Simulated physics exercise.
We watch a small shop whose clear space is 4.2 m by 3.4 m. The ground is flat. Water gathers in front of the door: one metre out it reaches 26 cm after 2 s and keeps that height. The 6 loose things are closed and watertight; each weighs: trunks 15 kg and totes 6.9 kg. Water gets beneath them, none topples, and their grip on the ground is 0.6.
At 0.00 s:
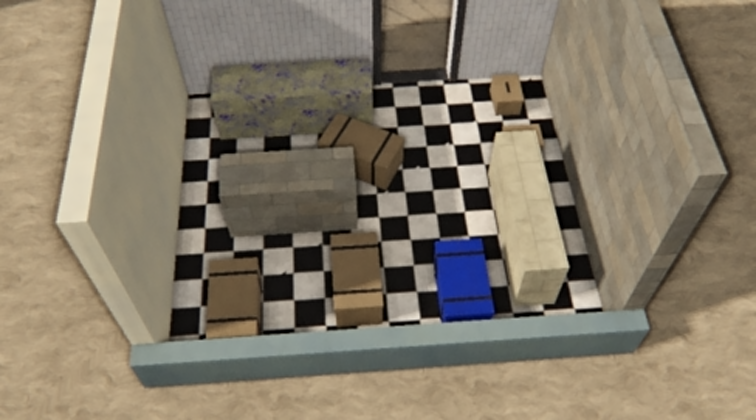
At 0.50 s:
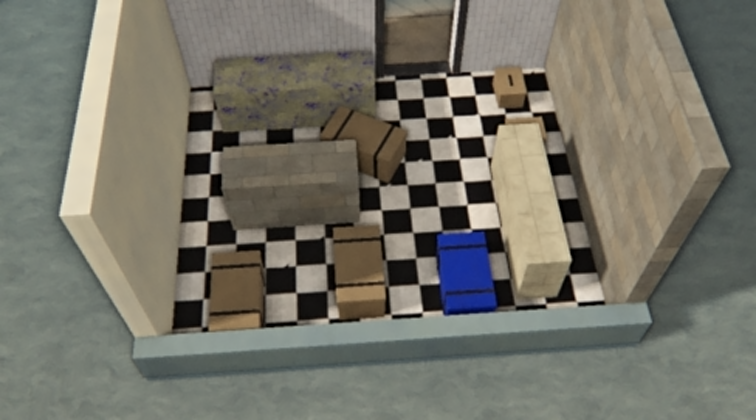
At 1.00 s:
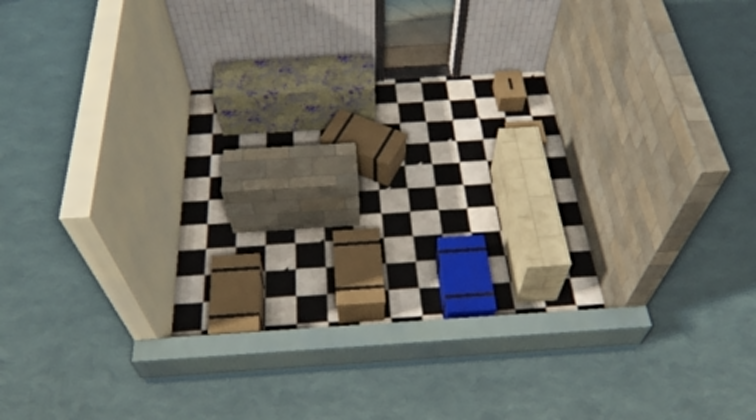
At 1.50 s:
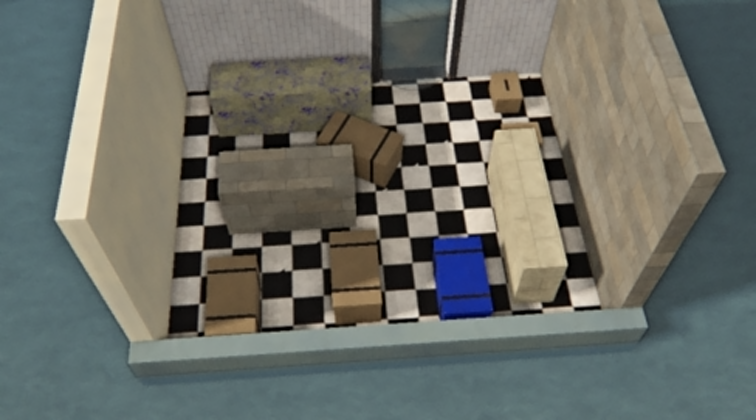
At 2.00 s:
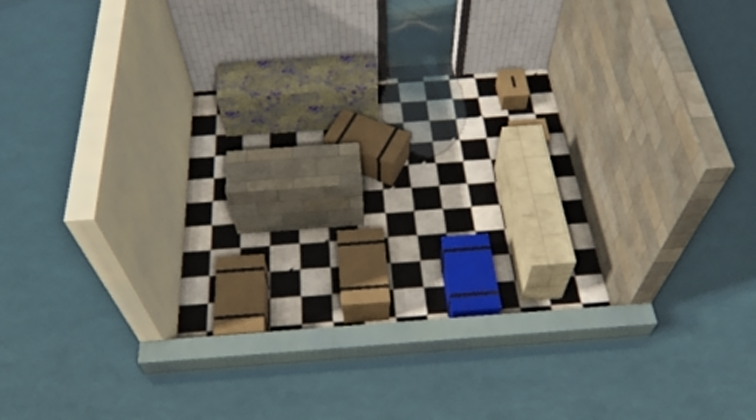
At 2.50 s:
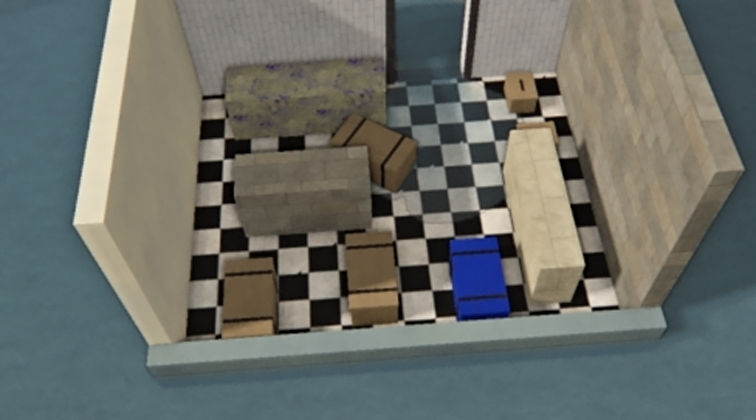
A small open-topped shop with a checkered floor held brown boxes and a blue trunk, none of which shifted, as water surrounded it outside, then came through the back doorway and spread across the tiles.
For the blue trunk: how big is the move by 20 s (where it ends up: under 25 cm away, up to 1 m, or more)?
Blue trunk ends far away.
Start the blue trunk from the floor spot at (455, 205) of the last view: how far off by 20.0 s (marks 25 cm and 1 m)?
It travels far.
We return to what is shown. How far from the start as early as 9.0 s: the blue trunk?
Roughly 250 cm by then.
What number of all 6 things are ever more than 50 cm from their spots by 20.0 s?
I count 6.
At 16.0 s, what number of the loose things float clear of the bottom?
I count 6.
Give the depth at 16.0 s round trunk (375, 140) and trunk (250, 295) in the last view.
Roughly 16 and 15 cm.
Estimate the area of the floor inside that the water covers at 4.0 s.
Some 8.0 m2.
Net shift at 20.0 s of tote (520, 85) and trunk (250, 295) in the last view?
In that order: 100 cm, 200 cm.
After 4.0 s the blue trunk is near (477, 281), 0.1 m from its start, afloat; 2 afloat.
After 9.0 s the blue trunk is near (225, 273), 2.4 m from its start, afloat; 5 afloat.
After 16.0 s the blue trunk is near (227, 229), 2.4 m from its start, afloat; 6 afloat.
After 20.0 s the blue trunk is near (225, 225), 2.4 m from its start, afloat; 6 afloat.
